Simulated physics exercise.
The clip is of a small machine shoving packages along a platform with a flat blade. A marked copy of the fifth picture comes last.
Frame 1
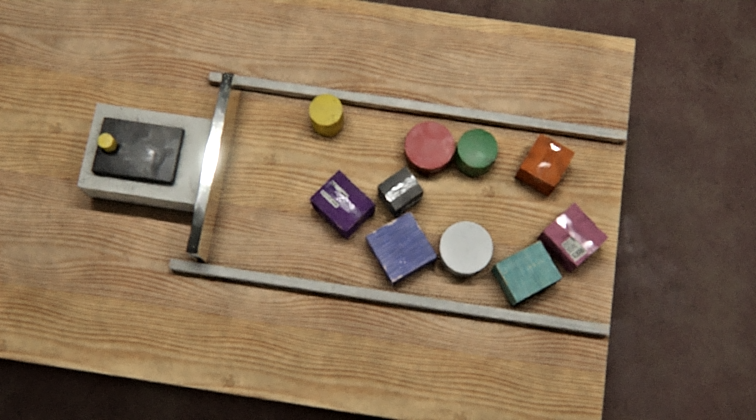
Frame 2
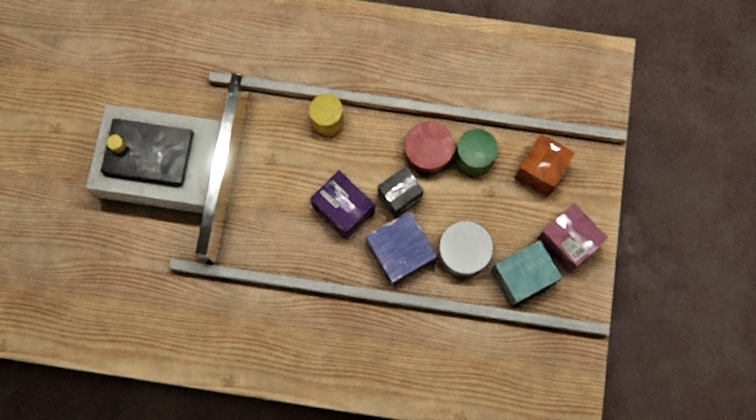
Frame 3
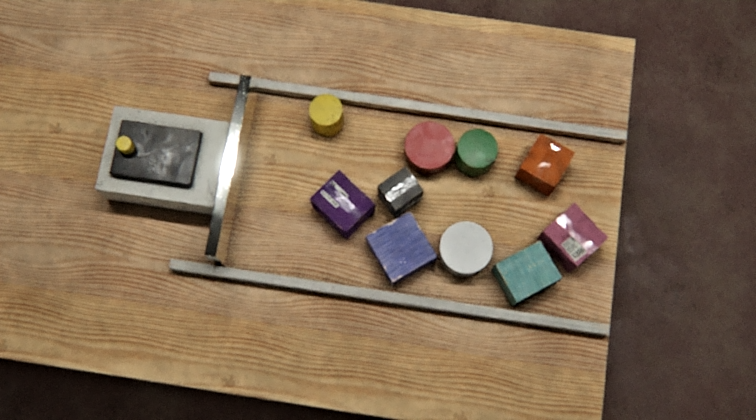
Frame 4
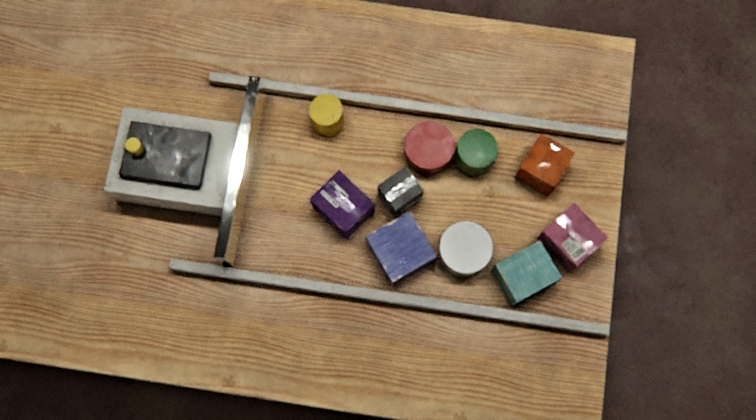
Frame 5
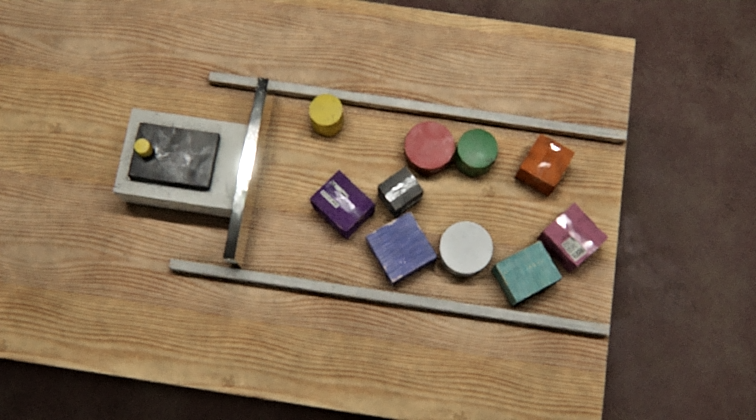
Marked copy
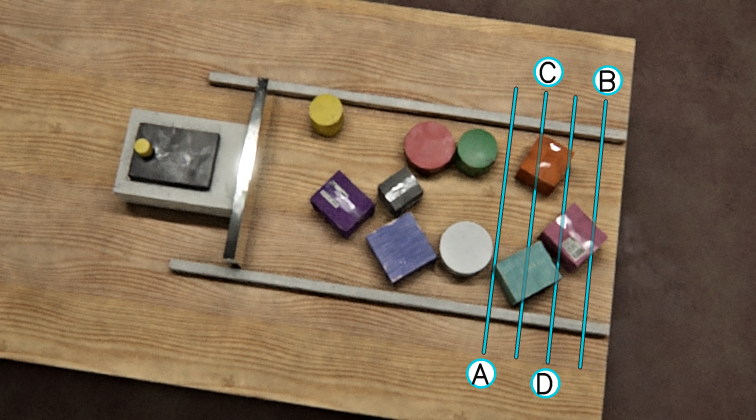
A small machine with a flat blade crept a short way to the right along a wooden platform between two rails, while the colourful packages in front of it stayed where they were, untouched.
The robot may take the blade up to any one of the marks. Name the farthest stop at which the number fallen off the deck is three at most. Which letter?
It can go as far as C.
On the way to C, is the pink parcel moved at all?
Yes.
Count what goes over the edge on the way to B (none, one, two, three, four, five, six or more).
In all, six or more.
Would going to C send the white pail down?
By then, no.
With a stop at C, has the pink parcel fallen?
Yes.
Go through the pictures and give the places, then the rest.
The first frame shows robot (145, 151); green canister (476, 153); red pail (429, 149).
The second frame shows robot (153, 152); orange parcel (544, 165).
The third frame shows robot (163, 154); purple parcel (343, 205).
The fourth frame shows robot (172, 155); white pail (465, 250).
The fifth frame shows robot (181, 156); pink parcel (571, 238); grey parcel (400, 193); green canister (476, 153).
On the marked copy, A at (501, 216); B at (593, 229); C at (532, 220); D at (562, 225).
Following C. Soon after the start, robot (283, 171); yellow canister (383, 124); blue crate (414, 258).
Later, robot (386, 187); pink parcel (584, 235); orange parcel (570, 163).
In the end, robot (467, 198); pink parcel over the edge; orange parcel over the edge; two fallen.
As for the rest, A is within the limit but short; B drops eight; D drops five.
